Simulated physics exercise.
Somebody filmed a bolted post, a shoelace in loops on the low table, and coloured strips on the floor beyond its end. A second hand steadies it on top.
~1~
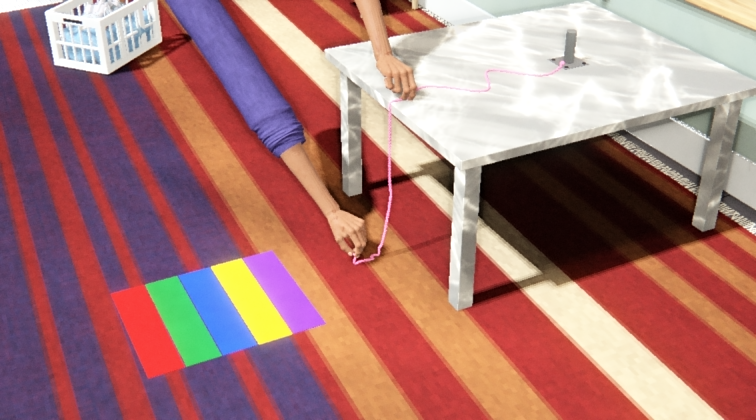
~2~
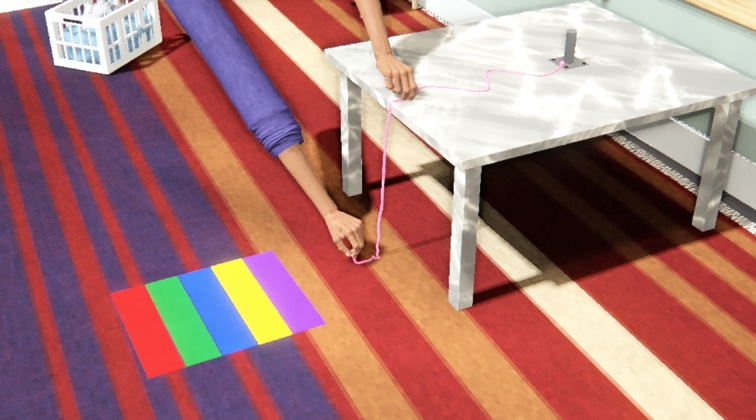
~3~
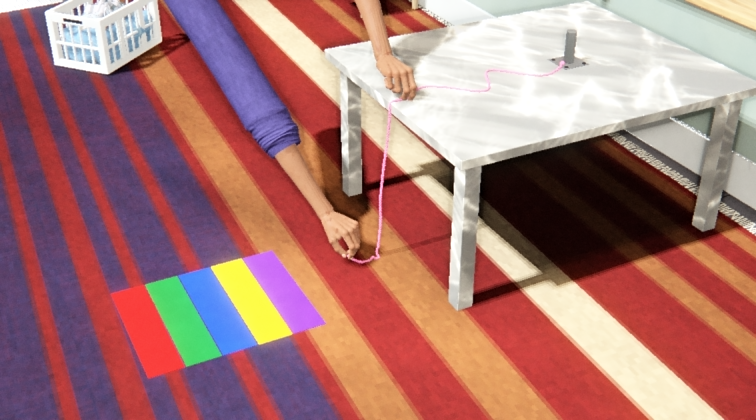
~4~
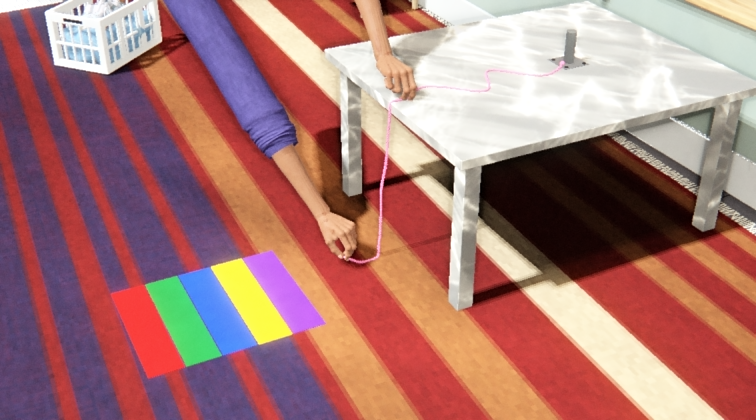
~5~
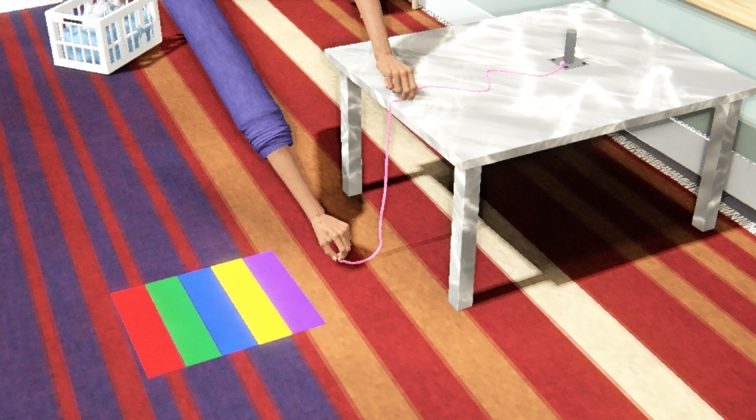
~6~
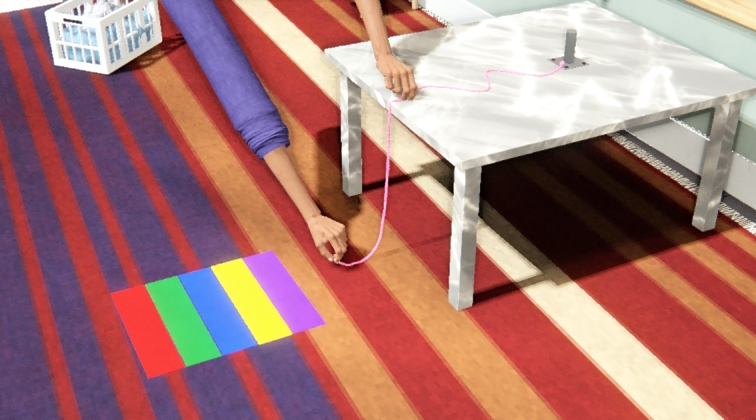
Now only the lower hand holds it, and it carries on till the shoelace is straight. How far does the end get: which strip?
It halts on the green strip.
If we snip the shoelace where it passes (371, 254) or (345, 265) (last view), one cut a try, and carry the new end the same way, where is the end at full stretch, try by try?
In that order: (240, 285) and (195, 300).
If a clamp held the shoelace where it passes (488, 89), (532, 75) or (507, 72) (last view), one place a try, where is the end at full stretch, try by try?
Try by try, around (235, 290), (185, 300) and (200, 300).
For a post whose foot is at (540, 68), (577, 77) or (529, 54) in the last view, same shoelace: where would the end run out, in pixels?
The places are (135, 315), (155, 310) and (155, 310).
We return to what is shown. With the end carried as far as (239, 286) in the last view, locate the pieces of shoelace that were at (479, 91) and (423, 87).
Near (435, 91) and (389, 110).
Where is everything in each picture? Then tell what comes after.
End (354, 254); purple (300, 314); yellow (266, 324); blue (232, 335); green (196, 345); red (159, 356), in the first picture.
End (352, 255); shoelace through (548, 75) (487, 75) (453, 88) (394, 102) (384, 170) (379, 238), in the second picture.
End (348, 256), in the third picture.
End (344, 257); shoelace through (548, 75) (487, 75) (453, 88) (394, 102) (385, 170) (380, 237), in the fourth picture.
End (338, 258), in the fifth picture.
End (334, 260); shoelace through (548, 75) (487, 75) (453, 88) (394, 102) (388, 170) (380, 237), in the sixth picture.
Soon after, end near (239, 286); over yellow.
After that, end near (200, 297); over blue.
At the stop, end near (176, 304); over green. Over green.
